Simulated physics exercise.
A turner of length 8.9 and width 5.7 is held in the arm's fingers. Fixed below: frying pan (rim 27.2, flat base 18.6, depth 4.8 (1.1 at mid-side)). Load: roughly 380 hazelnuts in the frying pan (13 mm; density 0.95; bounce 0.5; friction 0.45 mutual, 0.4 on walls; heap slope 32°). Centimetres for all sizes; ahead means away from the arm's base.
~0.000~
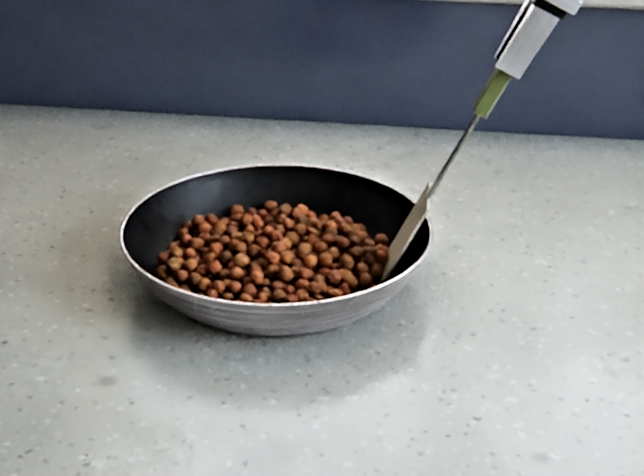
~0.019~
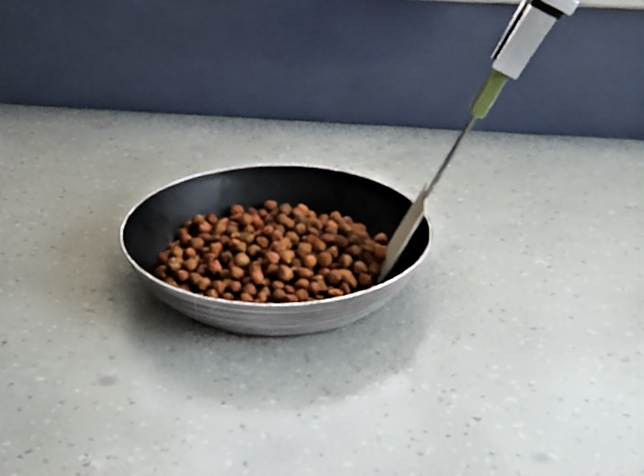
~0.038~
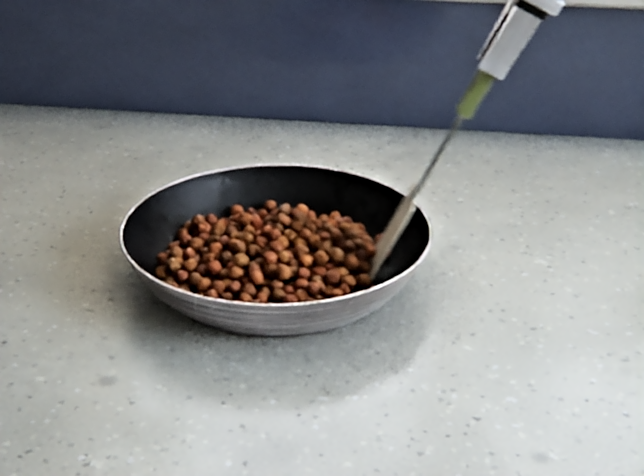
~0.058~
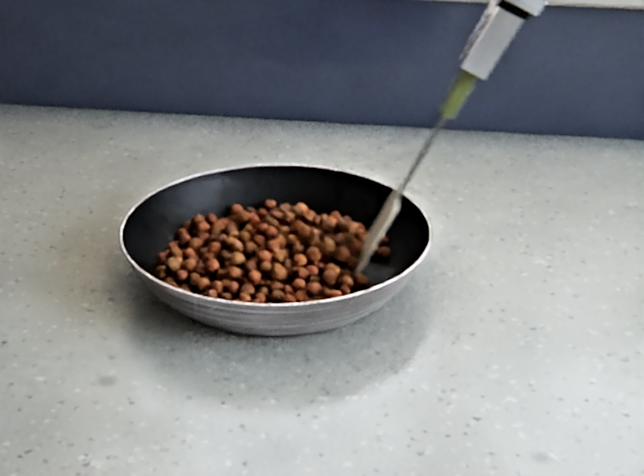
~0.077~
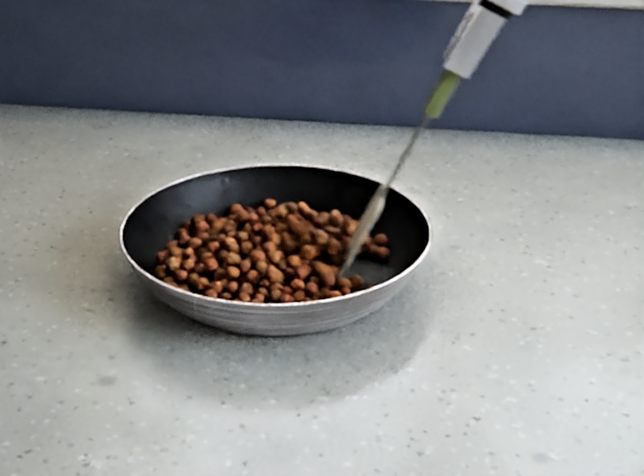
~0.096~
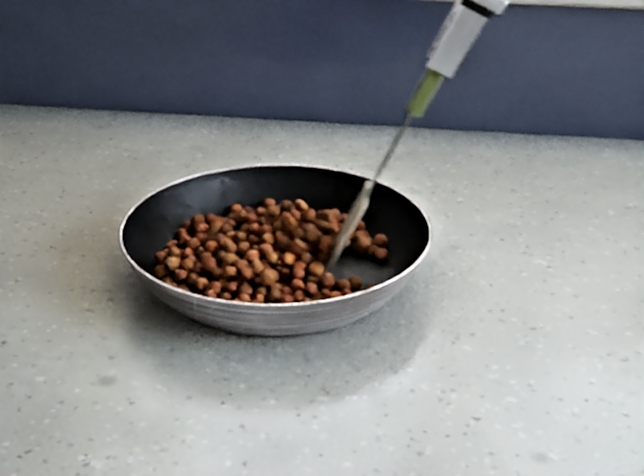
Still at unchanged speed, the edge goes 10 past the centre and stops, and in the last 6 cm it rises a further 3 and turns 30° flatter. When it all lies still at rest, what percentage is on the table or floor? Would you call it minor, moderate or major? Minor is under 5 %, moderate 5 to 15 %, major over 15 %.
I would call it moderate.
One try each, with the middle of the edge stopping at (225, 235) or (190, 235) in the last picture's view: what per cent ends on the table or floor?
I'd say some 0 per cent, then some 0 per cent.
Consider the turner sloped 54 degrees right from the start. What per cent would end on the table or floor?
10 %.
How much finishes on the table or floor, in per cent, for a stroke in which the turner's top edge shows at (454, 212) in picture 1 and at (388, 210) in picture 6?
Around 5 per cent finishes on the table or floor.
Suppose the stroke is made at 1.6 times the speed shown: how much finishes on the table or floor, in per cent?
Something close to 15 per cent ends up on the table or floor.
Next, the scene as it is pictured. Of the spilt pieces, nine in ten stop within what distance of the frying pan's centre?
I'd estimate close to 40 centimetres.
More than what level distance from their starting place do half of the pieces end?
Roughly 2 centimetres.
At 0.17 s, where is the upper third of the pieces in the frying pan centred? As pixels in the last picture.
At about (249, 244).
After 0.17 s, sloping 65°, highest piece 6 above the table; 376 in the frying pan.
After 0.24 s, sloping 55°, highest piece 6 above the table; 376 in the frying pan.
After 0.48 s, sloping 35°, highest piece 10 above the table; 348 in the frying pan, 23 on the table or floor, 5 on the blade or in flight.
After 1.53 s, sloping 35°, highest piece 5 above the table; 348 in the frying pan, 28 on the table or floor.
At rest, 348 in the frying pan, 28 on the table or floor. That is 7 % on the table or floor.
